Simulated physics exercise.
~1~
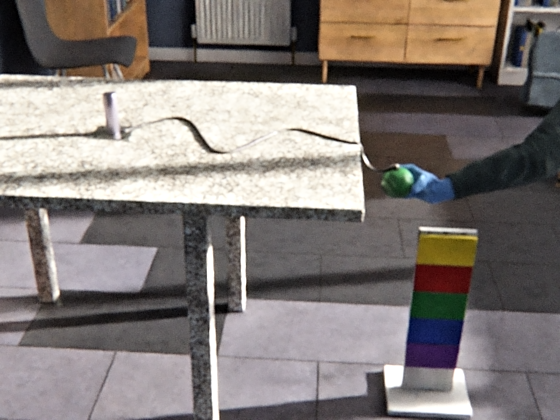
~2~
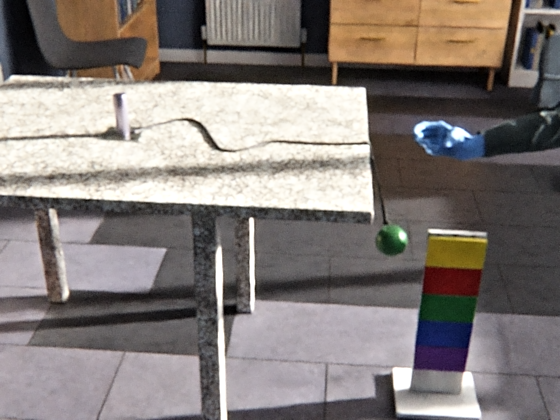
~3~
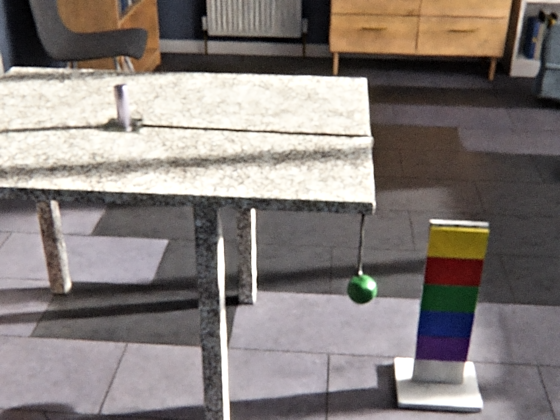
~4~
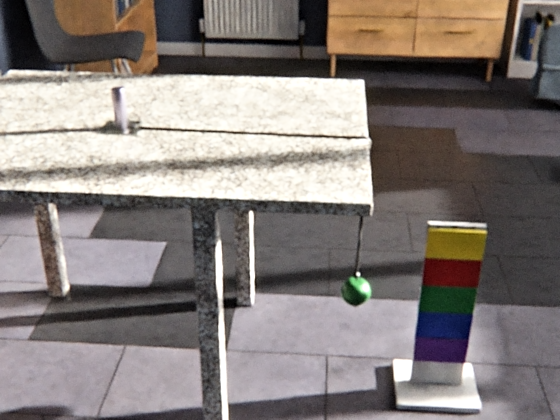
A green apple drops from a gloved hand and hangs off the table, level with green.
